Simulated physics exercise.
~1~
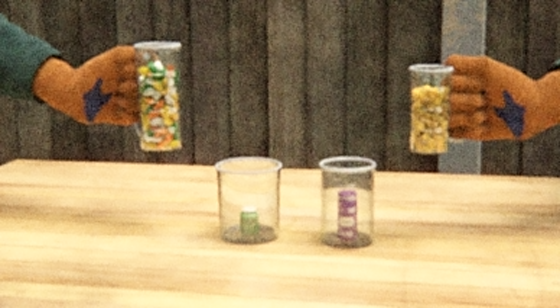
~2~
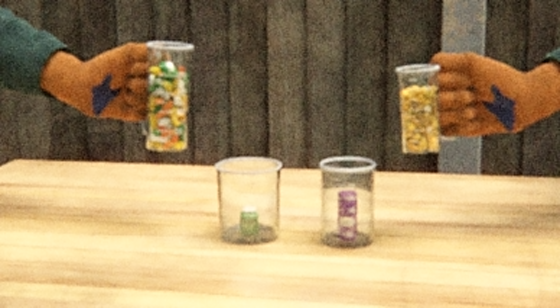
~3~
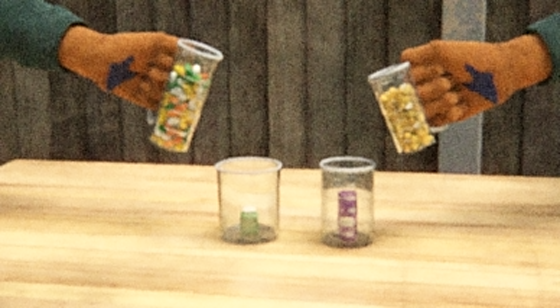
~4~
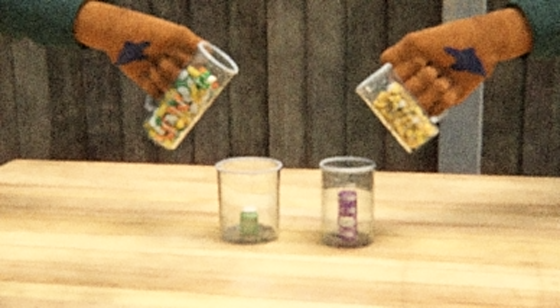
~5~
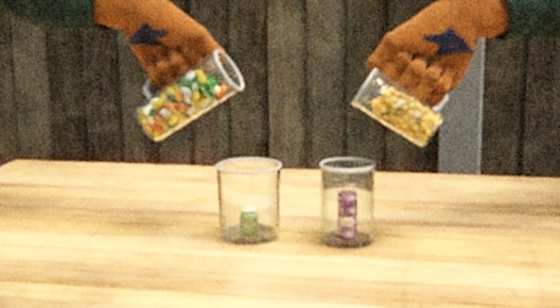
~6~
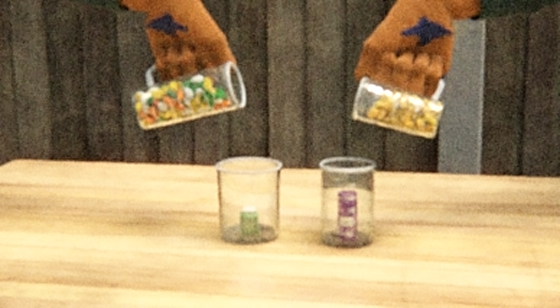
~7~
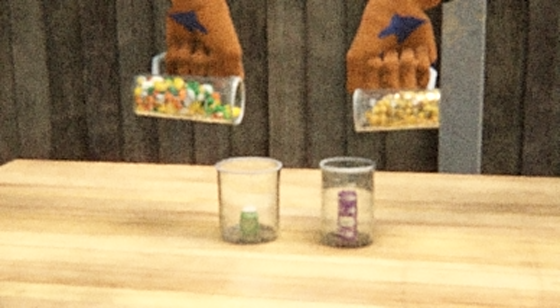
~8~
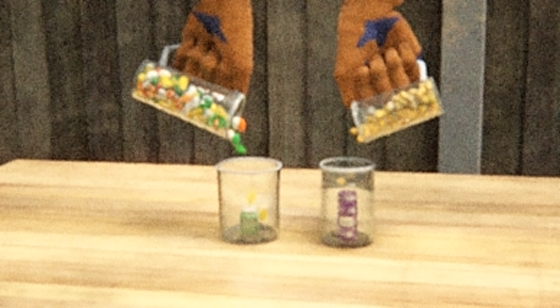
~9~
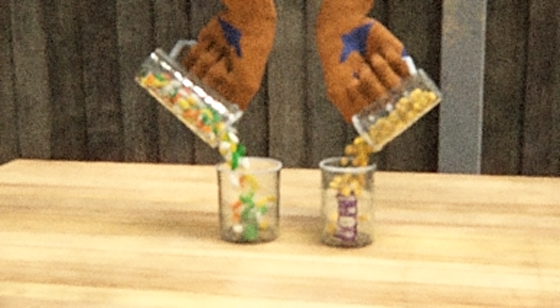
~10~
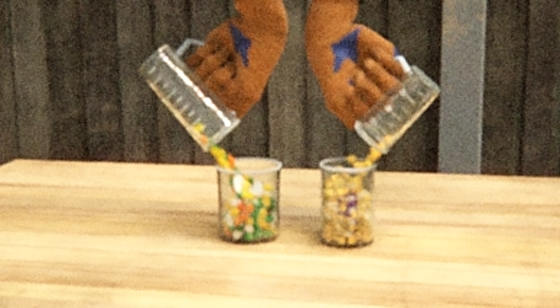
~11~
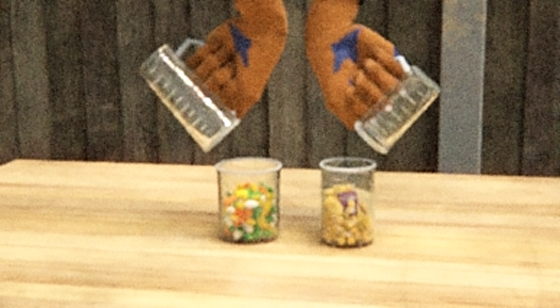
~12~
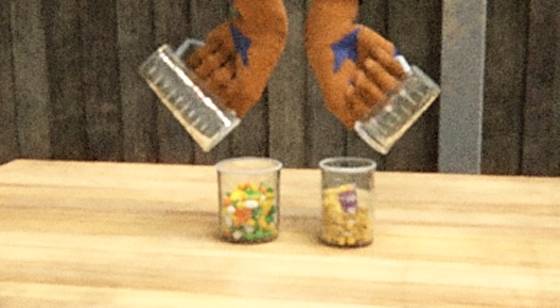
The footage shows two orange-gloved hands bringing clear cups inward and tipping them, pouring multicoloured pieces into the left container and golden pieces into the right one, until the small green object on the left is covered while the purple object on the right still shows.
